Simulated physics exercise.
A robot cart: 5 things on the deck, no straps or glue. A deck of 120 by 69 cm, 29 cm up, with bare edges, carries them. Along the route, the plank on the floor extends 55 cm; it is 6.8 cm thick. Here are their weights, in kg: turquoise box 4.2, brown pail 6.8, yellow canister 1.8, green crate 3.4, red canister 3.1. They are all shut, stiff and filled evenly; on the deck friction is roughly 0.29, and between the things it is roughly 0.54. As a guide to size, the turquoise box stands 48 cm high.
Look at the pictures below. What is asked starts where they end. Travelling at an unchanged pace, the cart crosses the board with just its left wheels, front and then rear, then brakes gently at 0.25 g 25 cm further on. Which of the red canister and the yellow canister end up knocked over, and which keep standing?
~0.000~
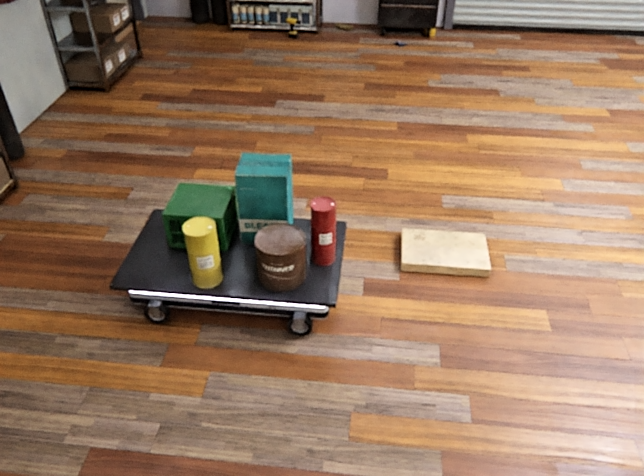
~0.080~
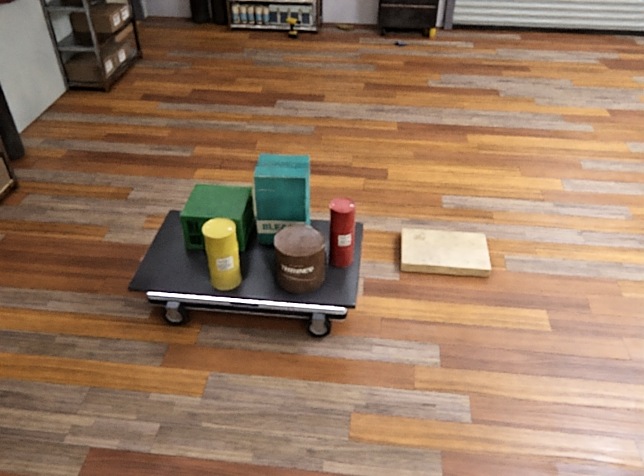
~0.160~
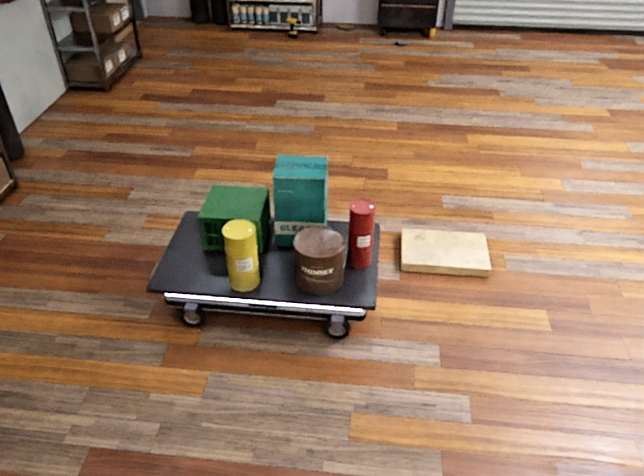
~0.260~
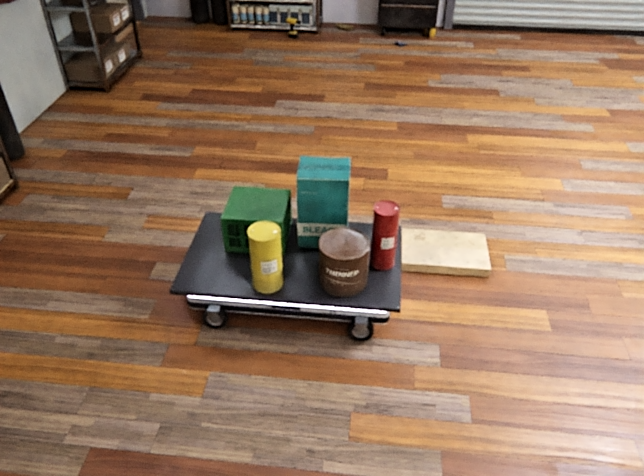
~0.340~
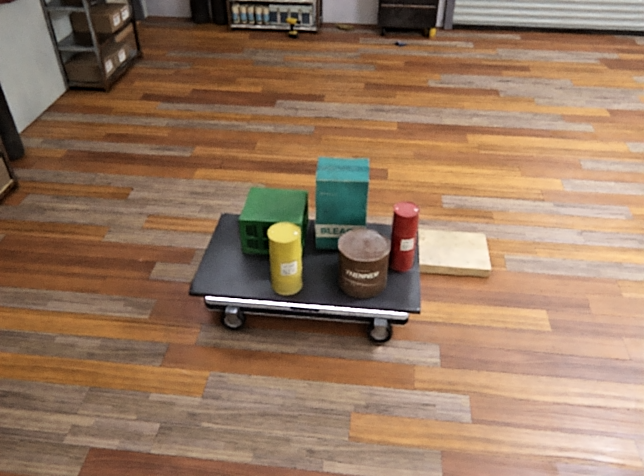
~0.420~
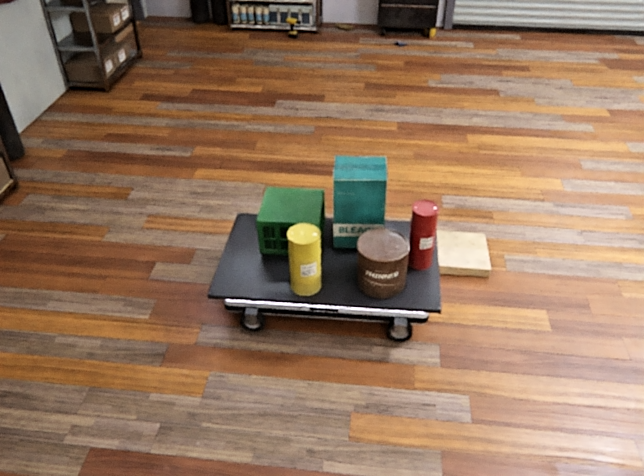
In the end my guess is the red canister comes down; my guess is the yellow canister stays up.
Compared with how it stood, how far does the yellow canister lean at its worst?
The peak lean comes to some 8 degrees.
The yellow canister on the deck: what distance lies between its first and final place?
The shift is close to 2 cm.
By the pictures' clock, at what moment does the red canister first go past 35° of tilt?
At about 1.8 s.
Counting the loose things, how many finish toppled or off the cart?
1 of them.
After 0.72 s, cart 94 cm along; red canister 23° off upright near (487, 245); turquoise box 22° off upright; brown pail moved 6 cm.
After 1.22 s, cart 159 cm along; red canister 12° off upright near (630, 261); yellow canister 9° off upright near (514, 276); turquoise box 11° off upright.
After 1.82 s, cart 234 cm along; red canister now off the cart; turquoise box moved 12 cm; green crate moved 8 cm.
In the end (2.7 s), off the cart and tipped over, red canister; not toppled but over 10 cm from the start, turquoise box; the other 3 under 10 cm from the start.
